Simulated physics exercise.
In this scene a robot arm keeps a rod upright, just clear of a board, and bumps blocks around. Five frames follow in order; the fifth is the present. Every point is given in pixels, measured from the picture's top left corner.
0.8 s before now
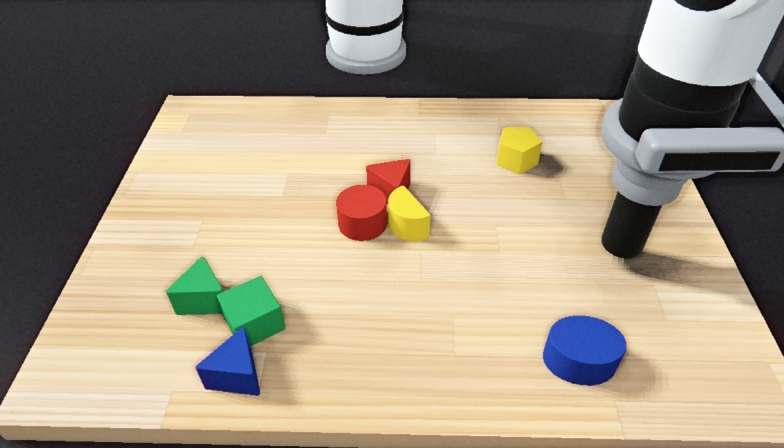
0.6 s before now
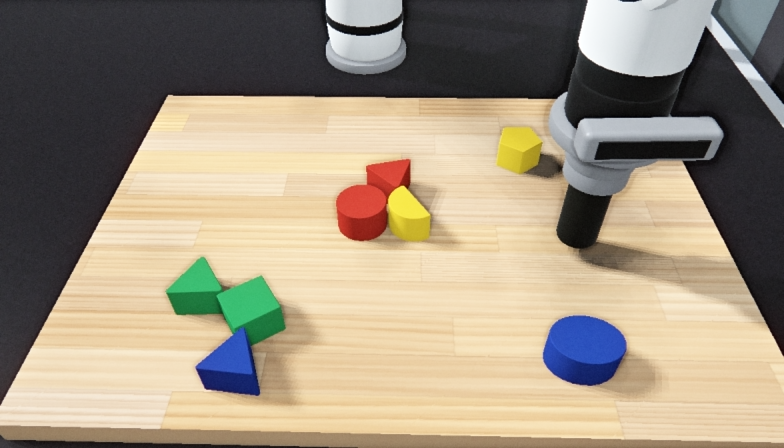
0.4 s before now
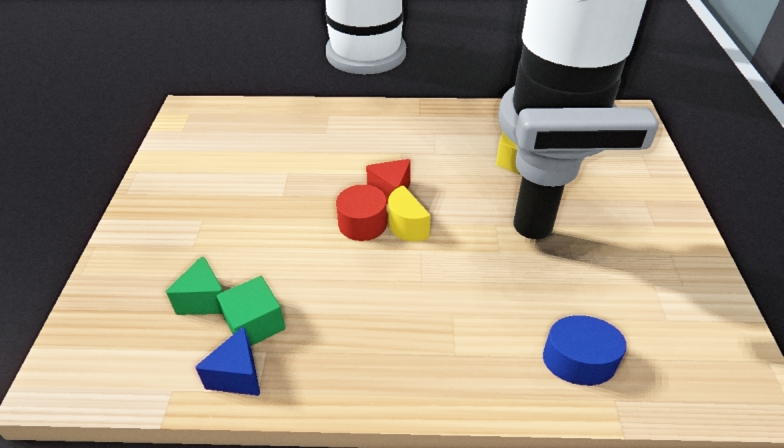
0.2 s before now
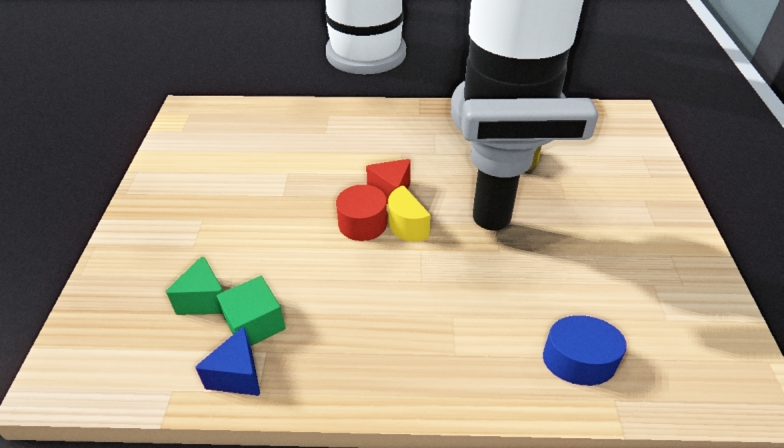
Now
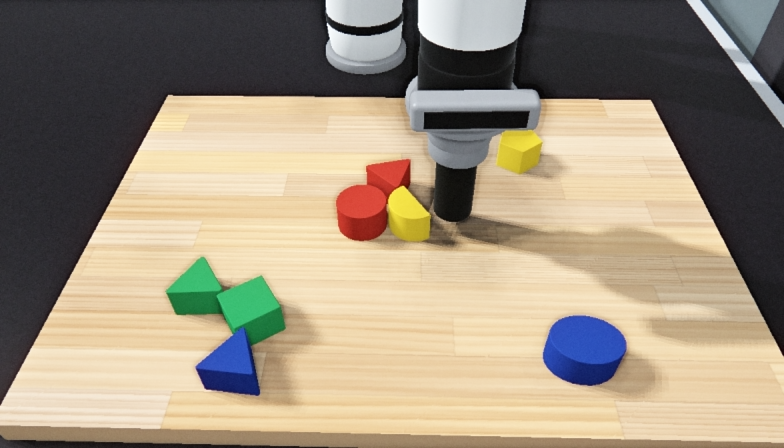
Above a wooden board of coloured blocks, a robot arm moves its black rod left.
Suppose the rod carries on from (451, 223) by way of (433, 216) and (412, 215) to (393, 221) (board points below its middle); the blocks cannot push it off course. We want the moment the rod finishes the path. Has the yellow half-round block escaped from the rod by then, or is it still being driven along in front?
By then it is in front of the rod.
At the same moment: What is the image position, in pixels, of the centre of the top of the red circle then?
It ends at (334, 208).
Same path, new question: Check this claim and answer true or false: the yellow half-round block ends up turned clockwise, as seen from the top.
Answer: False.
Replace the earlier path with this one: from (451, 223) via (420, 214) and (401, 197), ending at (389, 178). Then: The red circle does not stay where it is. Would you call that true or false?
That is true.
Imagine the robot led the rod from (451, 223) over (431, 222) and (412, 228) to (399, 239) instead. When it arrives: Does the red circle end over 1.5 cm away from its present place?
I believe so.
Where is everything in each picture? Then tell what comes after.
Rod tip at (621, 245); block tops, red circle at (361, 200); red triangular piece at (391, 170); yellow half-round block at (406, 204), in the first picture.
Rod at (576, 236); blocks unchanged, in the second picture.
Rod at (533, 227); blocks unchanged, in the third picture.
Rod at (492, 219); blocks unchanged, in the fourth picture.
Rod at (452, 211); red circle at (361, 200); red triangular piece at (391, 170); yellow half-round block at (406, 204), in the fifth picture.
On the path given first. Halfway along, rod at (422, 202); red circle at (355, 201); yellow half-round block at (399, 206).
At the end, rod at (393, 209); red circle at (334, 208); red triangular piece at (386, 171), turned 25° clockwise; yellow half-round block at (381, 218), turned 35° anticlockwise.
